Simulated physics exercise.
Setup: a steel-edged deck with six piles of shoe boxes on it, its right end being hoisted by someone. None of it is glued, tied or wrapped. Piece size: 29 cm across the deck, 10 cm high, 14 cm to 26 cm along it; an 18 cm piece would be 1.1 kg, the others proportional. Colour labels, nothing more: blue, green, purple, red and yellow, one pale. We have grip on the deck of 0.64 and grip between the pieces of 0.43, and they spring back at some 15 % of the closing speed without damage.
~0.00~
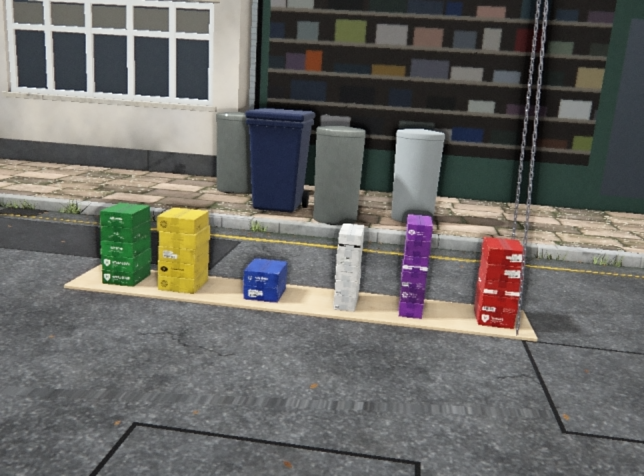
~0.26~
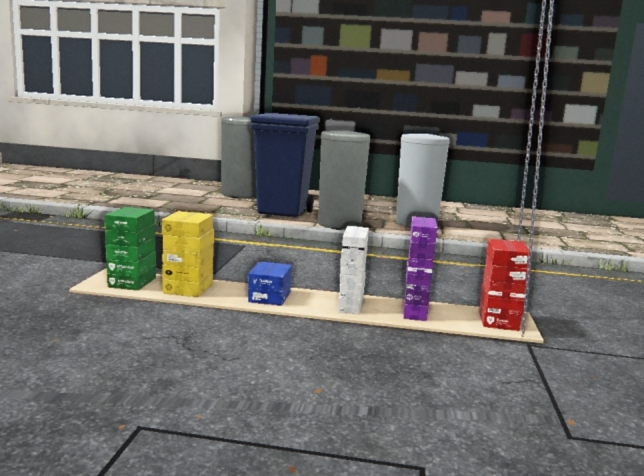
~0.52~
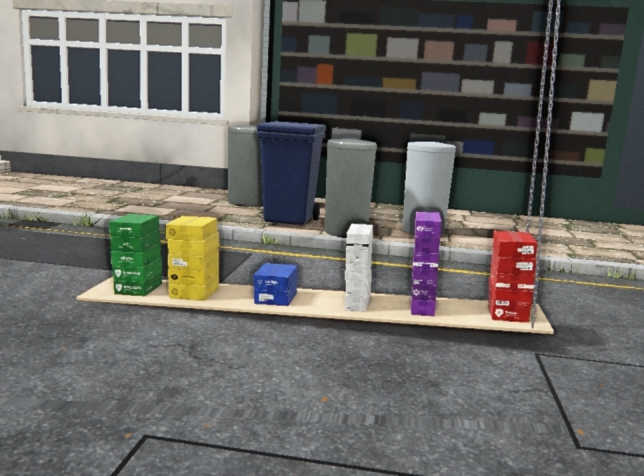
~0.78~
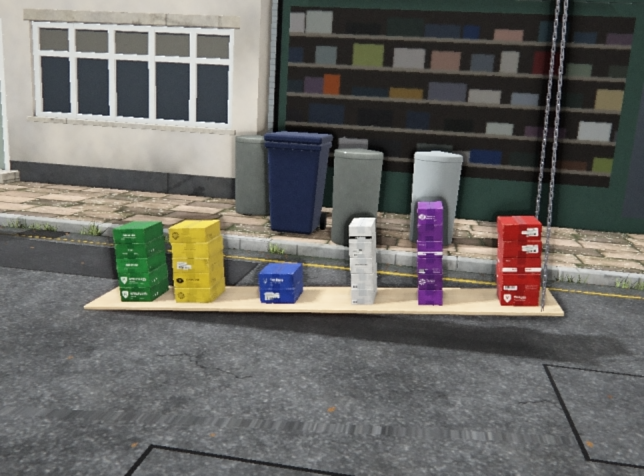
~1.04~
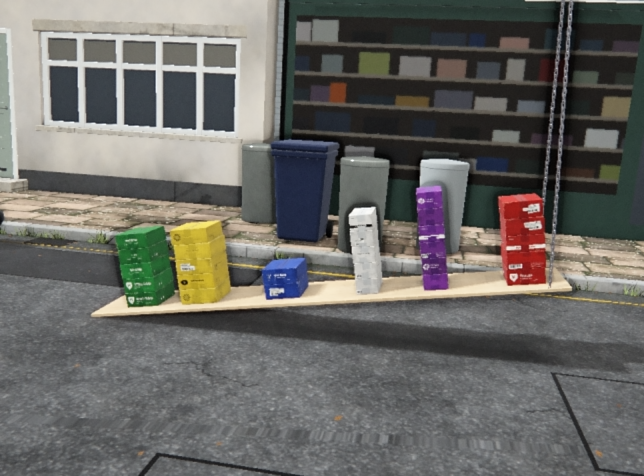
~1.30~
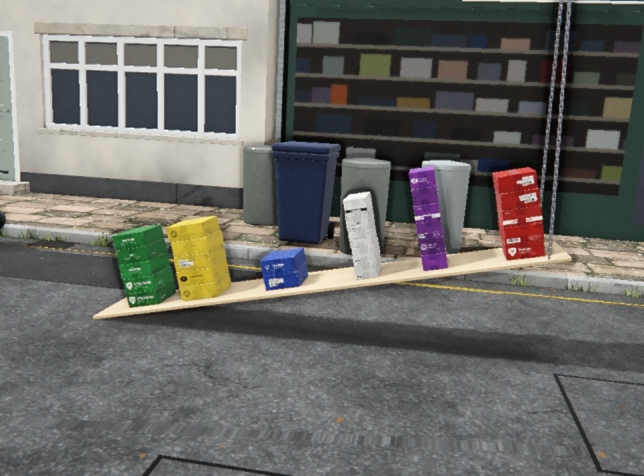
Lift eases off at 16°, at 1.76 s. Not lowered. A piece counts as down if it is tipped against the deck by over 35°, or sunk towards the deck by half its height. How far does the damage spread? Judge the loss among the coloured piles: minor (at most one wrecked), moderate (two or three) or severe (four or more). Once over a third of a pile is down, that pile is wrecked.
The loss is severe.
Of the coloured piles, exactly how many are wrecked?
The count is 4.
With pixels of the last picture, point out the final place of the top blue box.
It ends up centred close to (235, 276).
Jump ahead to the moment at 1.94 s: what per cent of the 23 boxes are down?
By that time it is 0 percent.
After 1.94 s, slope 16°; none of the 23 other boxes down, 6 disturbed; top purple box 24° from how it stood.
After 3.02 s, slope 16°; 7 of the 23 other boxes down; top purple box on its side; top yellow box 17° from how it stood.
In the end (4.4 s), slope 16°; 15 of the 23 other boxes down; top green box upside down; top purple box on its side. Wrecked, blue, green, purple and yellow. From the last view, middles, top green box near (40, 293), top purple box near (251, 253).
